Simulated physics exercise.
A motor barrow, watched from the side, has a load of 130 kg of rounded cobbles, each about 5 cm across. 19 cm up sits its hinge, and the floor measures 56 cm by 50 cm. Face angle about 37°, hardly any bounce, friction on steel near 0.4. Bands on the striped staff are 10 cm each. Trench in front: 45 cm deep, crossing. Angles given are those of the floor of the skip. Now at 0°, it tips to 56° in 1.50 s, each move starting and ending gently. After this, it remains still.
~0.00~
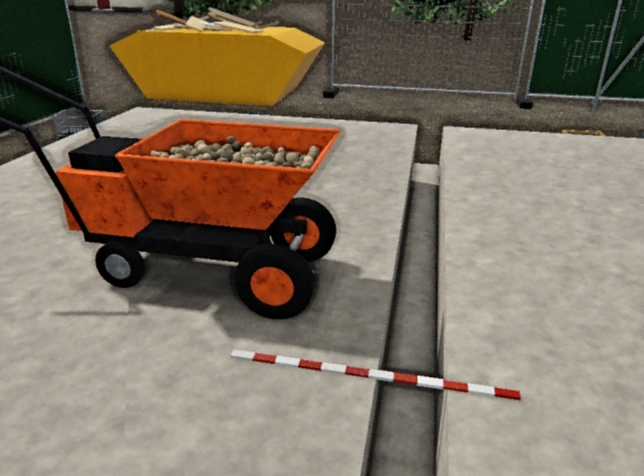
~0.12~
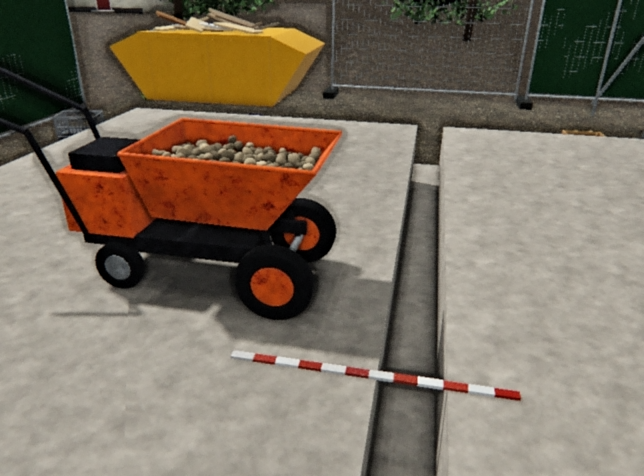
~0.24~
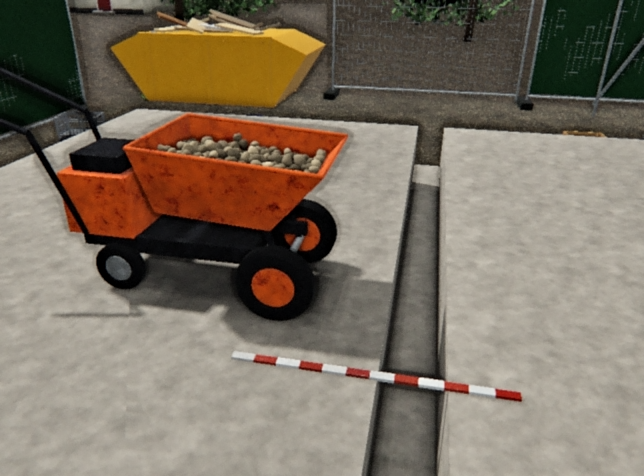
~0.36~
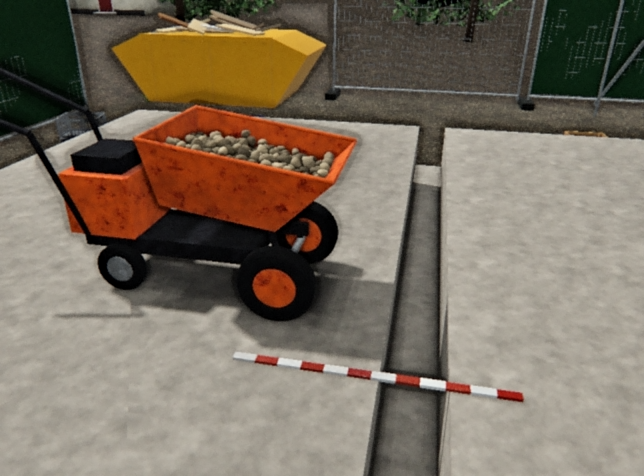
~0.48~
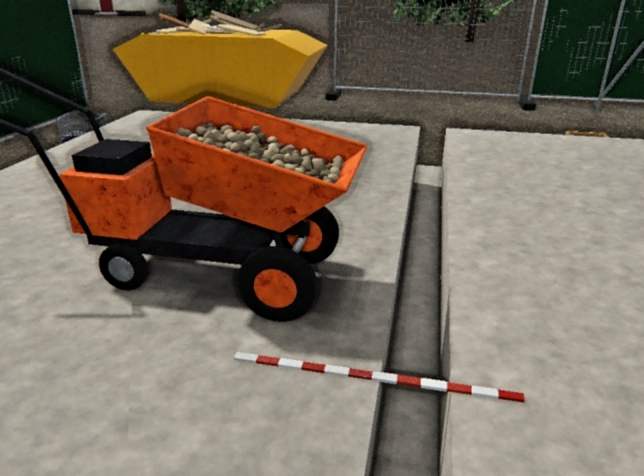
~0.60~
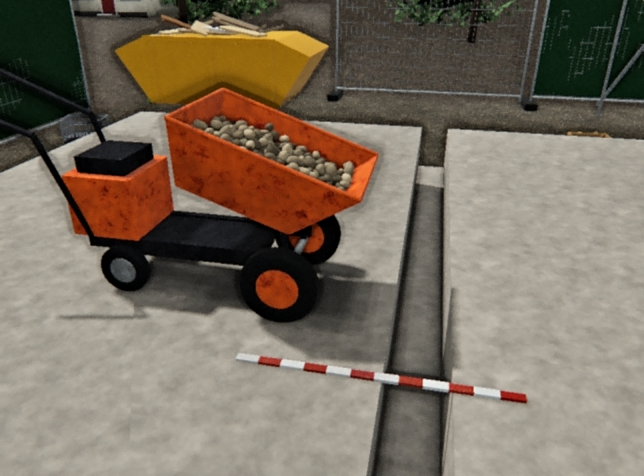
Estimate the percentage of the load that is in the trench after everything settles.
Roughly 40 per cent of the load.
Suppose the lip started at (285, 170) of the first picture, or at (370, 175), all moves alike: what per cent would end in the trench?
Roughly 45 percent for the first, and 10 percent for the second.
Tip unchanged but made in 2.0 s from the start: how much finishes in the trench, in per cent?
Something close to 45 per cent.
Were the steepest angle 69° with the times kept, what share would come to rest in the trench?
It would be near 65 per cent.
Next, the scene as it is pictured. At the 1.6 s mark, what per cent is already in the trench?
About 5%.
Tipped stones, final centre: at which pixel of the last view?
Somewhere around (427, 365) in the last picture.
After 1.1 s the floor is at 47°; 100 % in the skip; the foremost stones are at (384, 226).
After 1.6 s the floor is at 56°; 94 % in the skip, 6 % in the trench; the foremost stones are at (448, 264).
After 2.0 s the floor is at 56°; 76 % in the skip, 18 % in the trench, 6 % past the trench; the foremost stones are at (505, 299).
After 3.9 s the floor is at 56°; 51 % in the skip, 40 % in the trench, 9 % past the trench; the foremost stones are at (552, 305).
